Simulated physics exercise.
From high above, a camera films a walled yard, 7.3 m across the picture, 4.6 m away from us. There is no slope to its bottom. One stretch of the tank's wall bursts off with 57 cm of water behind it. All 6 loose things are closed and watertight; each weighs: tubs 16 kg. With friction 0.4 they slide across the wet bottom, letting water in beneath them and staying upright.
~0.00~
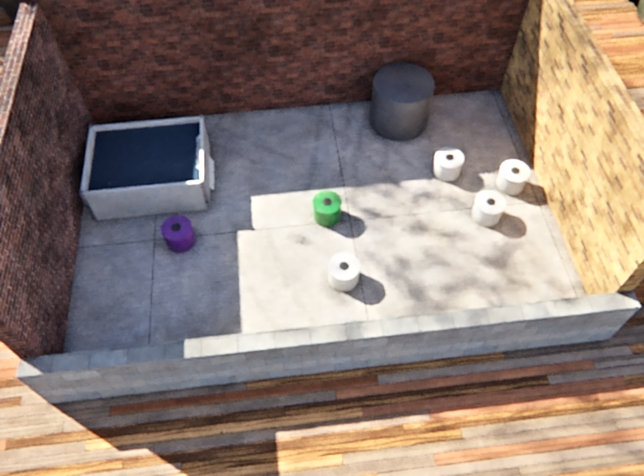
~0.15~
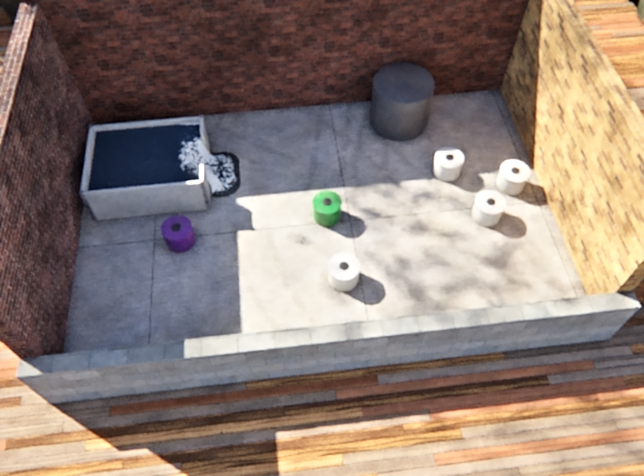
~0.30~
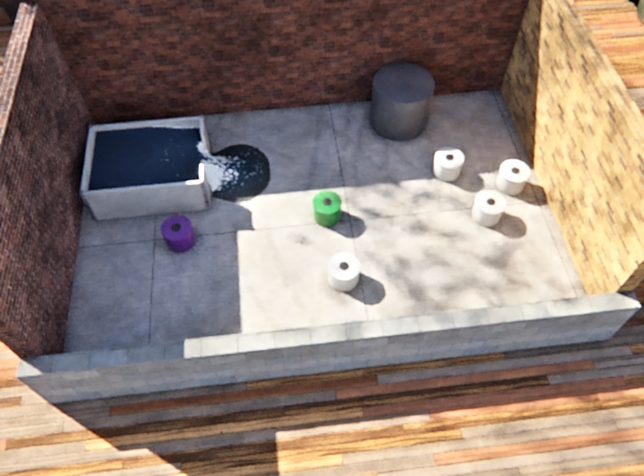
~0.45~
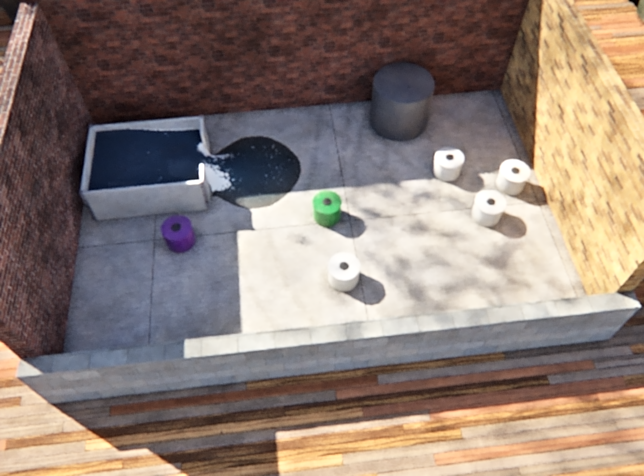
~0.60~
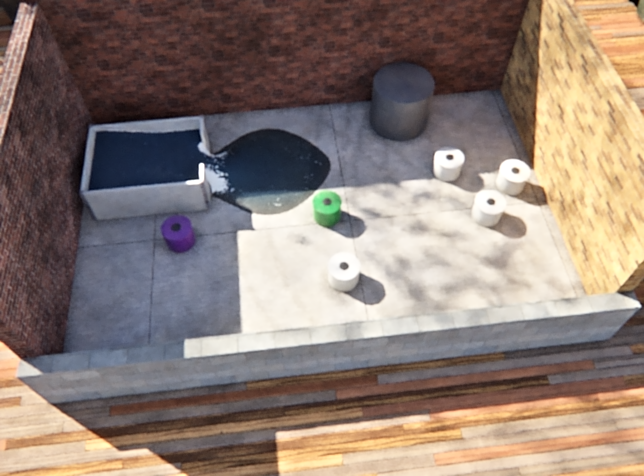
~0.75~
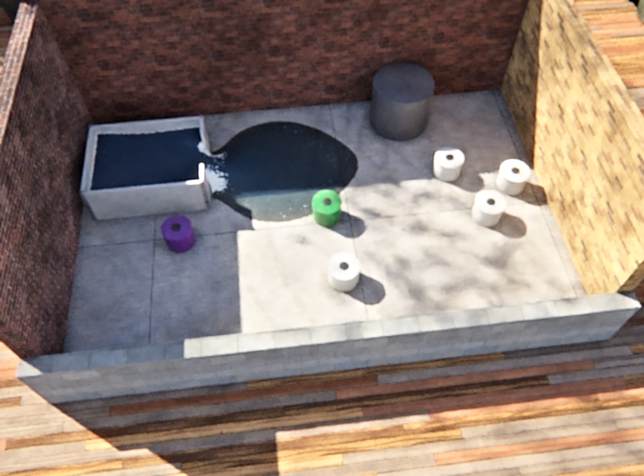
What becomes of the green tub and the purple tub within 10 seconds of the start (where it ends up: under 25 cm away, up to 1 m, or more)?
Green tub somewhat off its start; purple tub almost motionless.
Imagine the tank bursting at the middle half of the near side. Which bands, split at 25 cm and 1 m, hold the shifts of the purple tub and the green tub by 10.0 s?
In that case the purple tub winds up well away while the green tub does not really move.
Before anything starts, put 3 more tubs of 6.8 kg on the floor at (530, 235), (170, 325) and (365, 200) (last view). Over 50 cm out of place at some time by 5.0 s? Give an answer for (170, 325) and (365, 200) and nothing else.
One by one: Within it, then beyond it.
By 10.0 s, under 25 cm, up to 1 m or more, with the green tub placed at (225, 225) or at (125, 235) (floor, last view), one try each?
Run 1: It remains nearly still. Run 2: It remains nearly still.
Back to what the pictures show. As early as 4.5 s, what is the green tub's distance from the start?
I'd put it at around 80 cm.
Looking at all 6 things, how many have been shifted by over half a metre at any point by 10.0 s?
The total is 2.
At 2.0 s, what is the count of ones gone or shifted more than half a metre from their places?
0.
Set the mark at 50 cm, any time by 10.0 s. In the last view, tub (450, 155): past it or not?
Answer: Far enough.
After 2.0 s the green tub is near (355, 213), 0.5 m from its start, aground; the purple tub is near (176, 228), 0.0 m from its start, aground; 0 afloat.
After 4.5 s the green tub is near (371, 220), 0.7 m from its start, aground; the purple tub is near (176, 228), 0.0 m from its start, aground; 0 afloat.
After 7.0 s the green tub is near (371, 220), 0.7 m from its start, aground; the purple tub is near (176, 228), 0.0 m from its start, aground; 0 afloat.
After 10.0 s the green tub is near (371, 220), 0.7 m from its start, aground; the purple tub is near (176, 228), 0.0 m from its start, aground; 0 afloat.
